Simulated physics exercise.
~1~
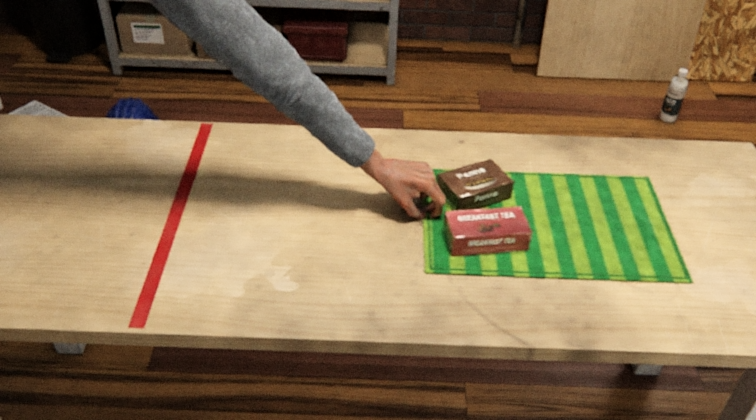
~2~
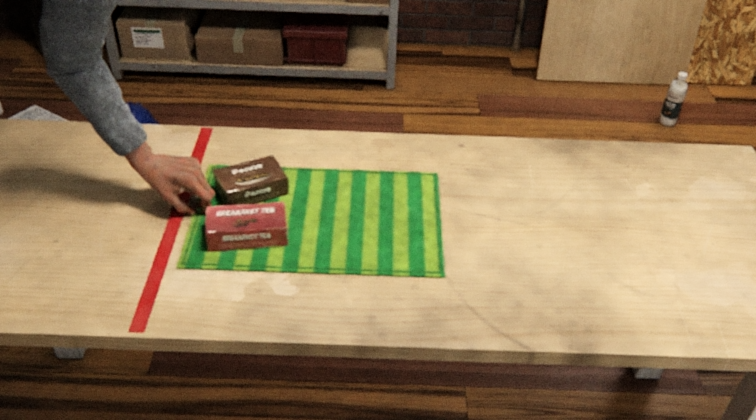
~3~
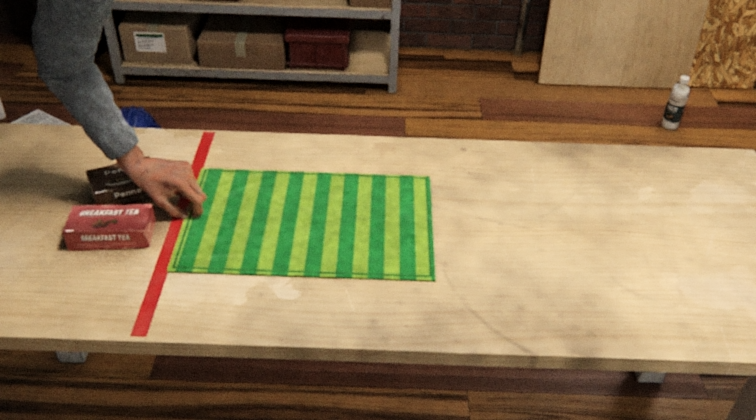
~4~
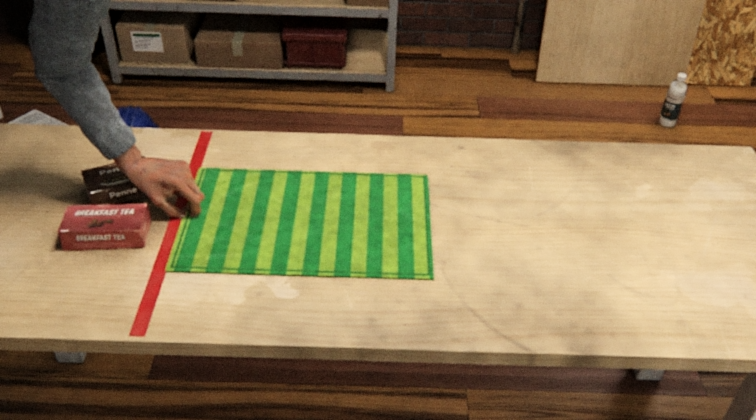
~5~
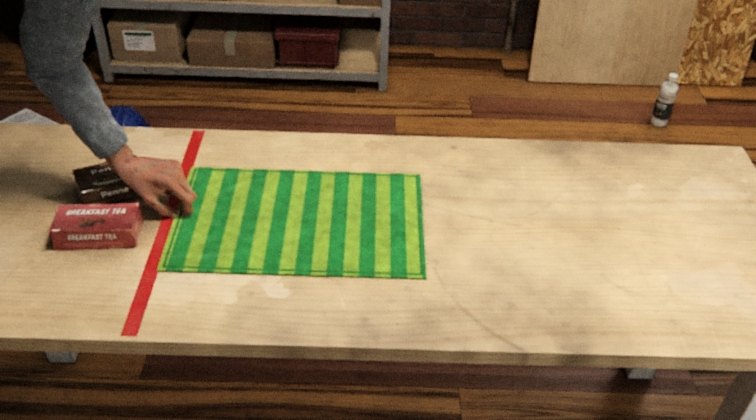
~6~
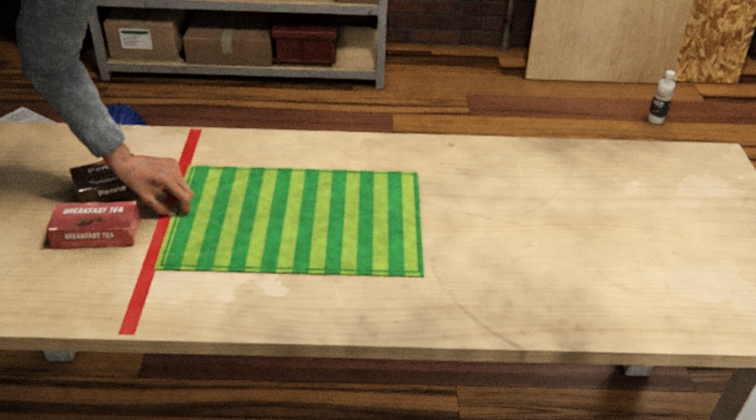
A hand in a grey sleeve grips the left edge of a green striped cloth on a pale wooden workbench, seen from above and in front by a slightly swaying camera. A brown packet sits on the cloth behind a red tea packet, both near the hand, with a red strip of tape crossing the bench to the left. The hand pulls the cloth leftward, carrying both packets toward the tape. The cloth stops with its edge at the strip, but the packets slide off the front. They come to rest on bare wood left of the tape, the hand still at the cloth.
